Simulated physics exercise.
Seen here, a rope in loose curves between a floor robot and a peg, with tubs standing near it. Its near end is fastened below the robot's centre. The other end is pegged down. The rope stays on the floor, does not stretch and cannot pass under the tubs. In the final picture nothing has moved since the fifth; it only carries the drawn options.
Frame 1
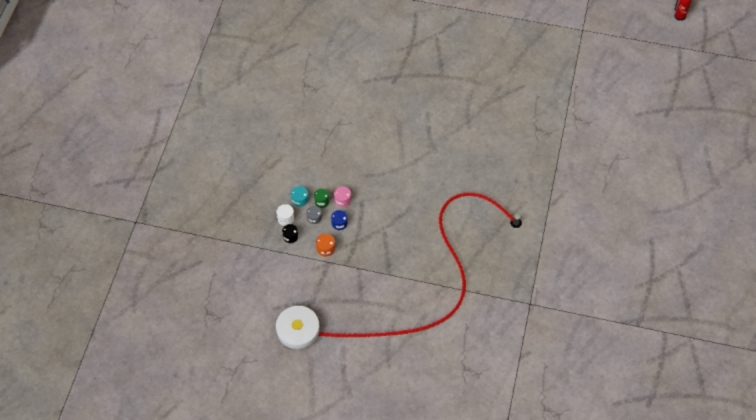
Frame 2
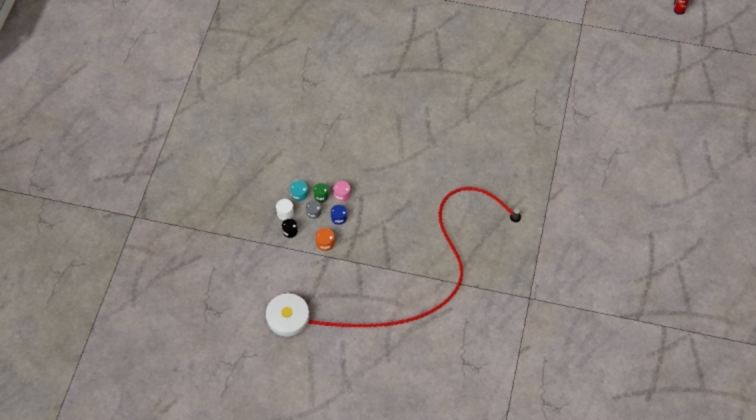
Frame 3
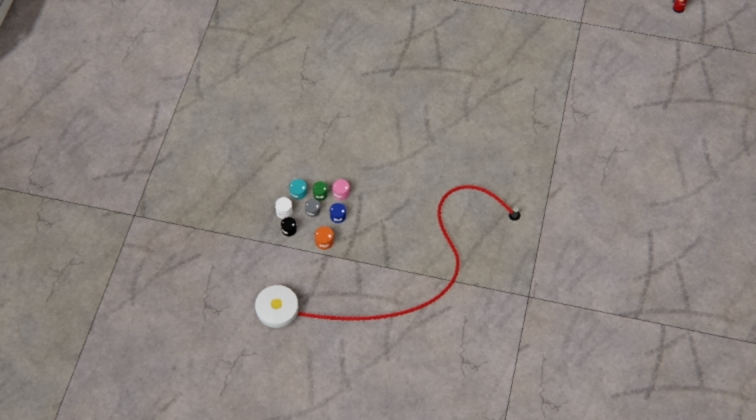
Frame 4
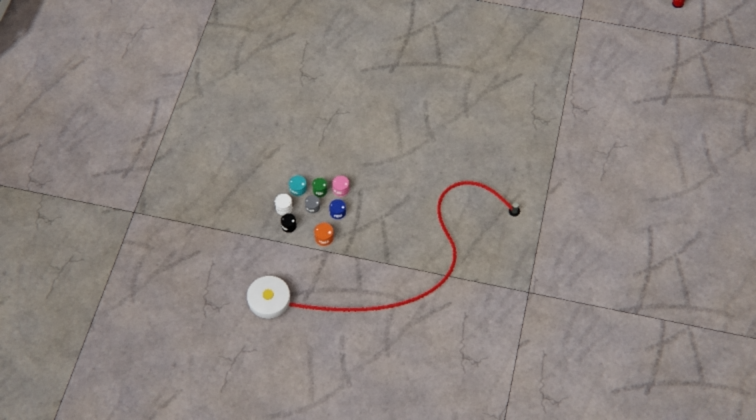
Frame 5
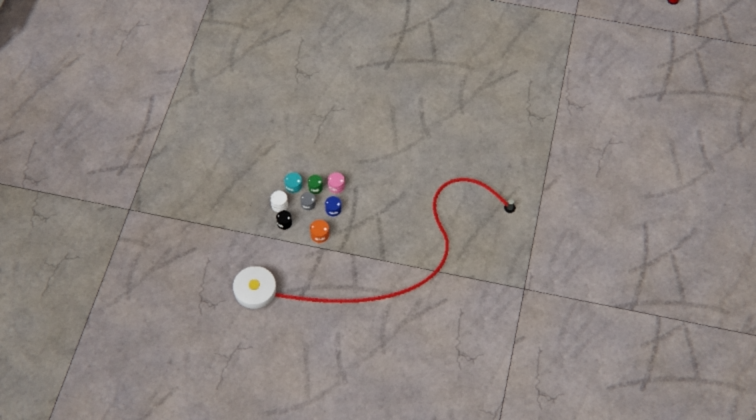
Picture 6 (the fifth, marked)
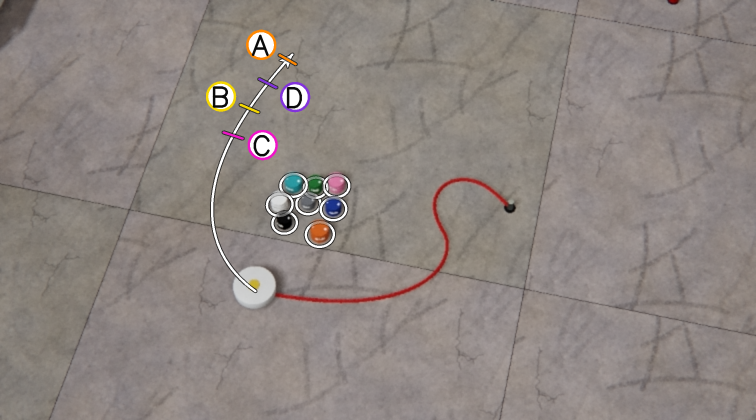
A white round robot trailing a red rope moves slightly up and left across the floor.
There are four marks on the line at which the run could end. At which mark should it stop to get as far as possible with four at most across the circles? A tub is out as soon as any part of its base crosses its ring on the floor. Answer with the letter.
At B, and not beyond.
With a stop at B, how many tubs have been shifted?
Three.
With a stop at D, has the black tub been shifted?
Yes.
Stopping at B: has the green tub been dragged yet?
No.
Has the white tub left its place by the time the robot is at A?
Yes.
On the marked copy, A at (288, 60); B at (249, 109); C at (233, 135); D at (268, 83); the route from (256, 291) via (221, 163) to (292, 55).
Following B. Soon after the start, robot (213, 227).
Later, robot (220, 158).
In the end, robot (249, 105); black tub (295, 209); white tub (286, 197); orange tub (322, 218); three over the rings.
As for the rest, A has eight over the rings; C is within the limit but short; D has seven over the rings.
